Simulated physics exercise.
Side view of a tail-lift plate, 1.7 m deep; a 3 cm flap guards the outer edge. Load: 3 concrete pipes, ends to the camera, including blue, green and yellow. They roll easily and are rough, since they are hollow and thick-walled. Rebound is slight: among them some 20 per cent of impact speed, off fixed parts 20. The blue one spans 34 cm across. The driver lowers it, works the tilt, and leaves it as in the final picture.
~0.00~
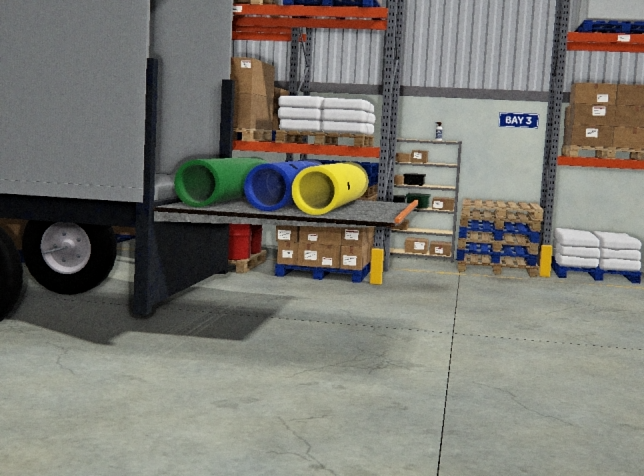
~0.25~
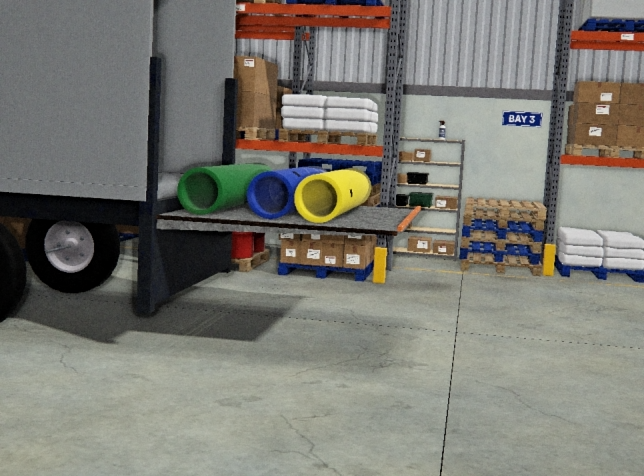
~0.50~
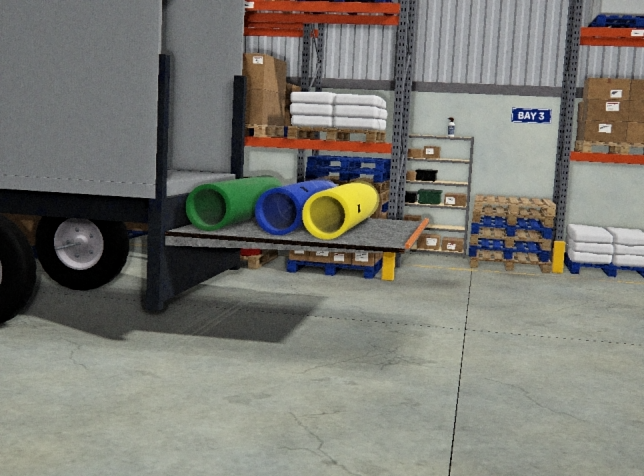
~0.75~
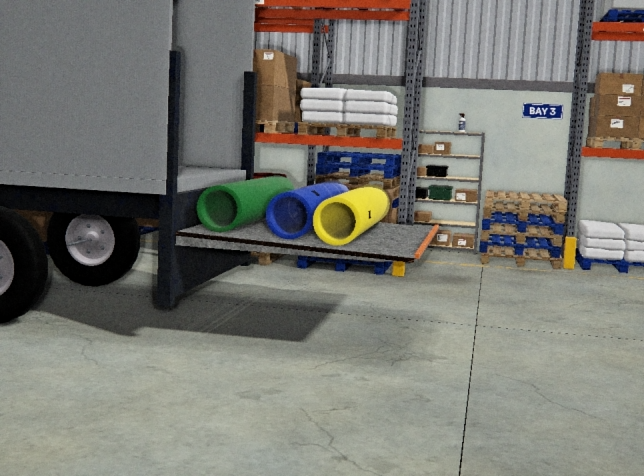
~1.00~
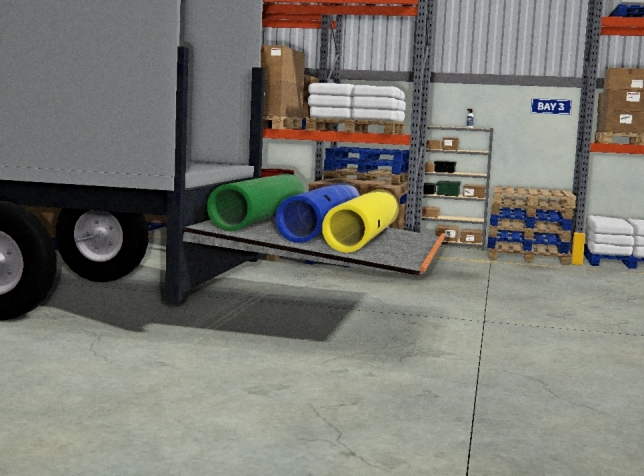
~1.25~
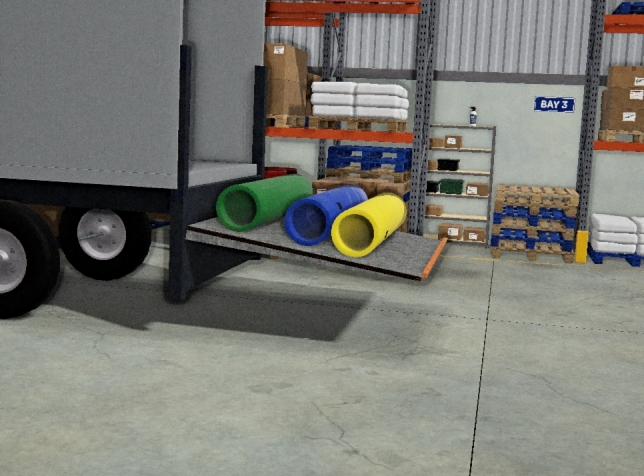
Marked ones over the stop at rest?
Blue: Yes, green: Yes, yellow: Yes.
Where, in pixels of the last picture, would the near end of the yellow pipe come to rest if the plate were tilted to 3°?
(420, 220), roughly.
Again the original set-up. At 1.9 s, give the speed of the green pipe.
Speed: Approx. 0.7 m/s.
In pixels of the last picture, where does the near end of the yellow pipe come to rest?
You'll find it at roughly (613, 351) in the final picture.
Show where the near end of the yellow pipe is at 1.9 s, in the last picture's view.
Its near end sits close to (399, 243).
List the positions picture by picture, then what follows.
Blue at (266, 188), green at (198, 183), yellow at (316, 191); plate level; stop at (397, 221); 3 of the 3 make up the bottom layer on the plate, in the first picture.
Blue at (269, 196), green at (200, 191), yellow at (318, 199); plate level, in the second picture.
Blue at (277, 212), green at (209, 207), yellow at (326, 215); plate level, in the third picture.
Blue at (288, 216), green at (220, 209), yellow at (337, 221); plate tilted 2°; stop at (417, 256), in the fourth picture.
Blue at (298, 220), green at (230, 208), yellow at (346, 228); plate tilted 6°, in the fifth picture.
Blue at (307, 223), green at (239, 208), yellow at (355, 233); plate tilted 8°; stop at (424, 275), in the sixth picture.
After 1.9 s, blue is on the plate, 55 cm from the stop, rolling right; green is on the plate, 110 cm from the stop, rolling right; yellow is on the plate, 20 cm from the stop, rolling right; 0 gone from the plate.
After 2.6 s, blue is on the plate, 10 cm from the stop, rolling right; green is on the plate, 45 cm from the stop, rolling right; yellow is over the stop and falling; 1 gone from the plate.
After 3.5 s, blue is off the lift, on the ground; green is over the stop and falling; yellow is off the lift, on the ground; 3 gone from the plate.
At rest (5.3 s), blue is off the lift, on the ground; green is off the lift, on the ground; yellow is on the ground; 3 gone from the plate.
